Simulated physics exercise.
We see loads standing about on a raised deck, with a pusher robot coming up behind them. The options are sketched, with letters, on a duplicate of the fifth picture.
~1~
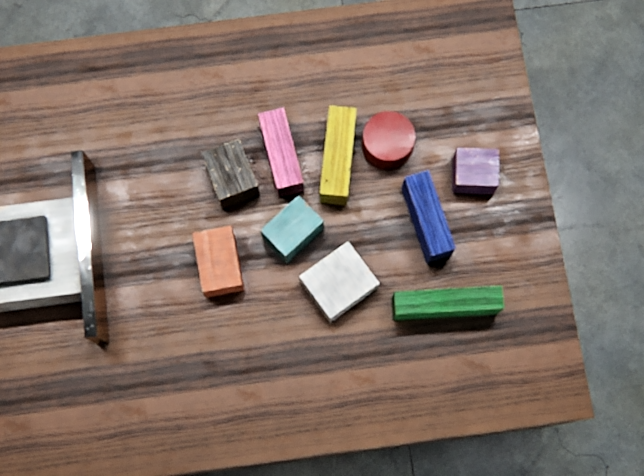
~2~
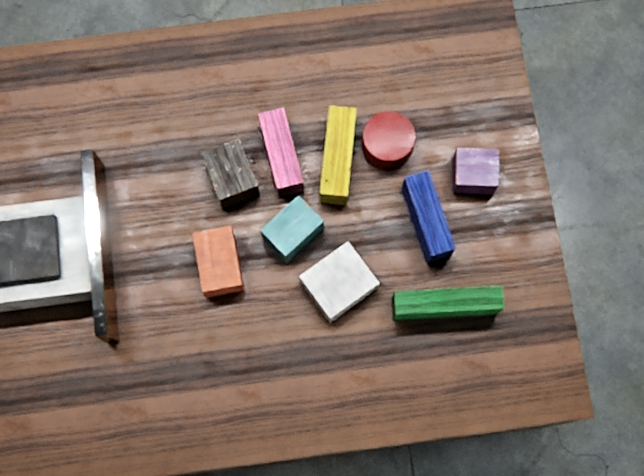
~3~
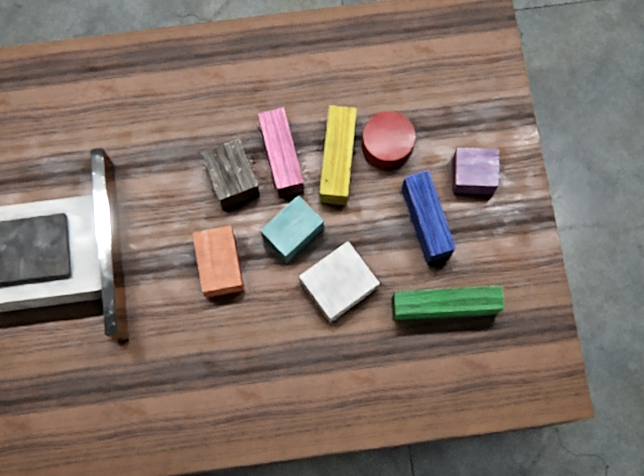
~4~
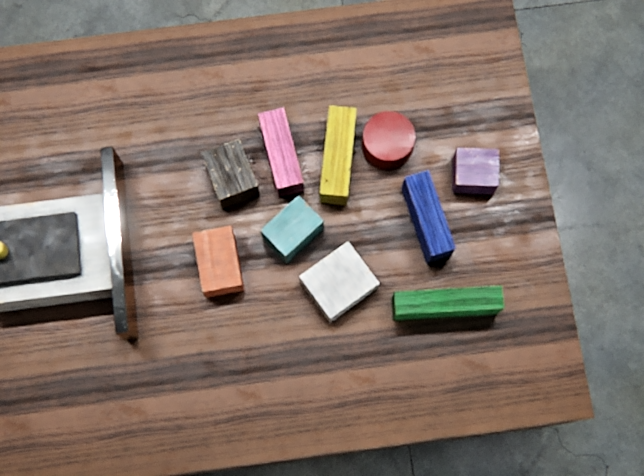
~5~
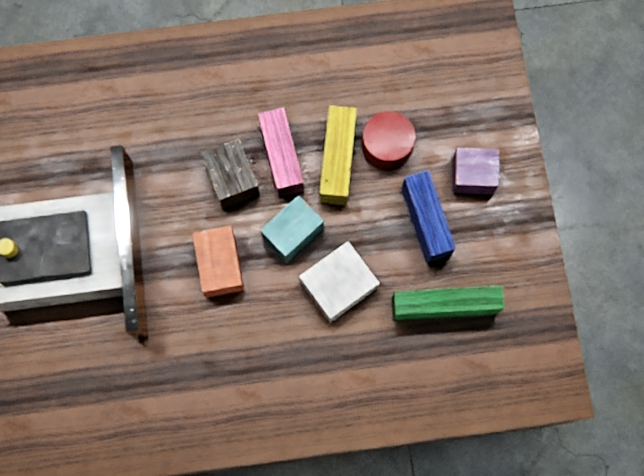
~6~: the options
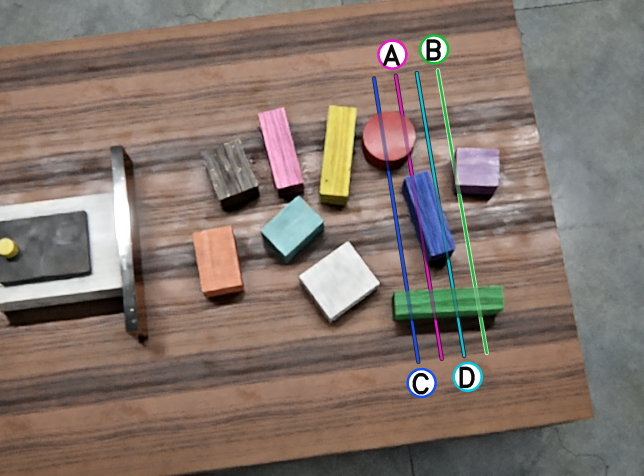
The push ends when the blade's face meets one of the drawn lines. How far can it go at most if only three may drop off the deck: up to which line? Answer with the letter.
Line B.
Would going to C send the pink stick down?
No.
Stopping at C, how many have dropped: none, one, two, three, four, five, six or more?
By then, none.
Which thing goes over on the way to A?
The purple crate.
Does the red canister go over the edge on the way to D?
By then, yes.
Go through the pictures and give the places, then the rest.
The first picture shows blue stick (428, 218); green stick (447, 303); red canister (388, 141).
The second picture shows robot (19, 250); turquoise crate (292, 230).
The third picture shows robot (29, 249); orange crate (218, 262).
The fourth picture shows robot (40, 247); yellow stick (338, 156).
The fifth picture shows robot (50, 246); black crate (231, 175); blue stick (428, 218); green stick (447, 303).
On the copy, A at (418, 212); B at (461, 207); C at (395, 215); D at (440, 209).
On B. First, robot (174, 230); pink stick (301, 151); black crate (270, 171).
Then, robot (296, 214); purple crate (506, 169); red canister (479, 126).
Finally, robot (391, 202); purple crate over the edge; blue stick over the edge; three fallen.
By contrast, A is within the limit but short; C is within the limit but short; D is within the limit but short.
